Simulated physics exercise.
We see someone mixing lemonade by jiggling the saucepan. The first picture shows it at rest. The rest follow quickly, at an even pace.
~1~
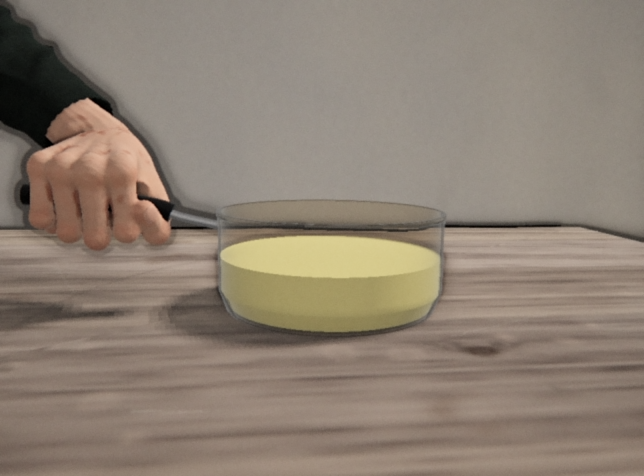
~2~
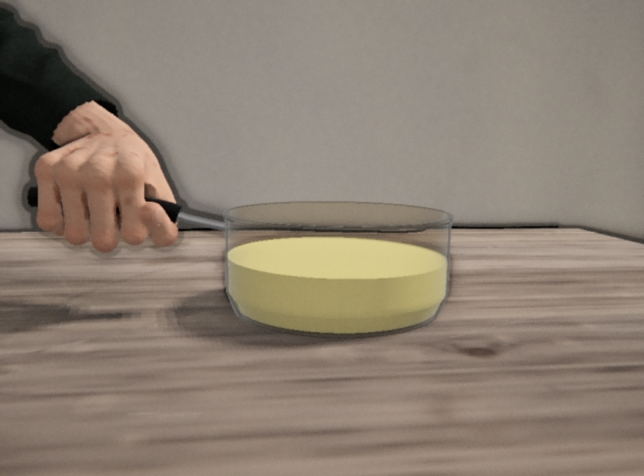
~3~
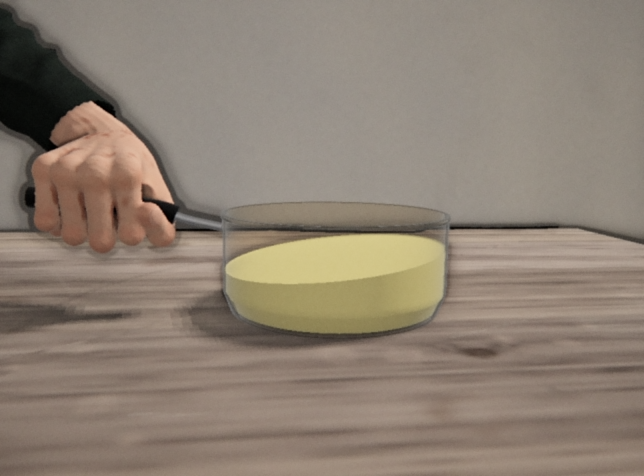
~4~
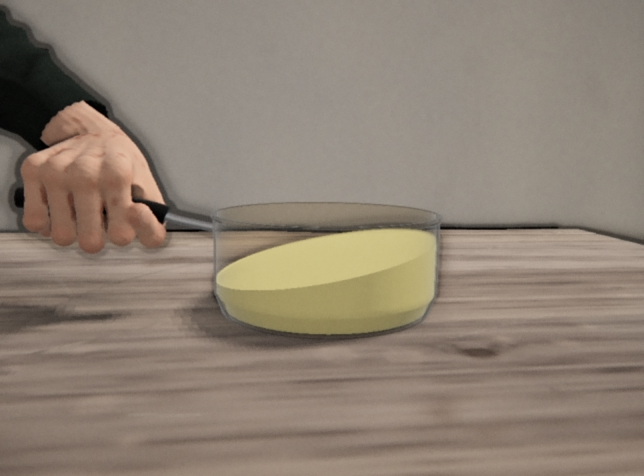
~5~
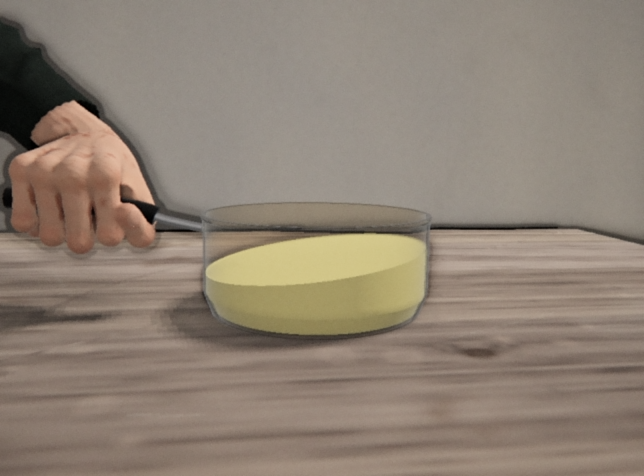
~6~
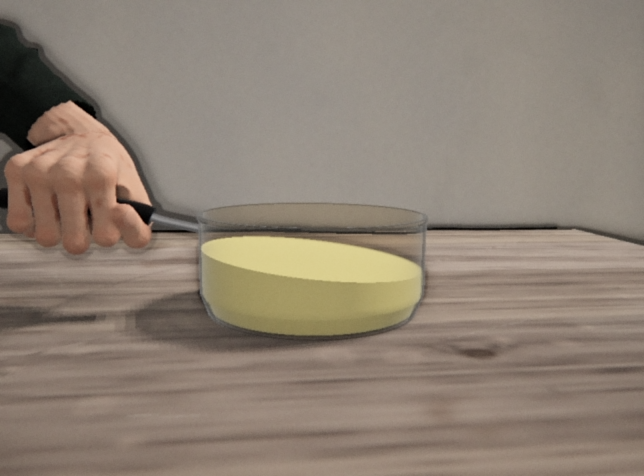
Pale yellow liquid tilting up on the right, then the left, as a hand shifts a clear saucepan slightly right, then left.
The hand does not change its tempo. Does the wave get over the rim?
At that beat the saucepan slops over.
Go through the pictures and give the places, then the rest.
In the first picture, saucepan (330, 255) about half full; at rest.
In the second picture, saucepan about half full, surface at (337, 256); surface about level.
In the third picture, saucepan (335, 257) about half full; surface a little higher on the right.
In the fourth picture, saucepan about half full, surface at (326, 257); surface clearly higher on the right.
In the fifth picture, saucepan (316, 257) about half full; surface a little higher on the right.
In the sixth picture, saucepan about half full, surface at (312, 258); surface a little higher on the left.
A moment on, the highest wave so far comes most of the way to the rim.
Further on, the highest wave so far goes over the rim.
When it is over, the highest wave so far goes over the rim; some is on the top.
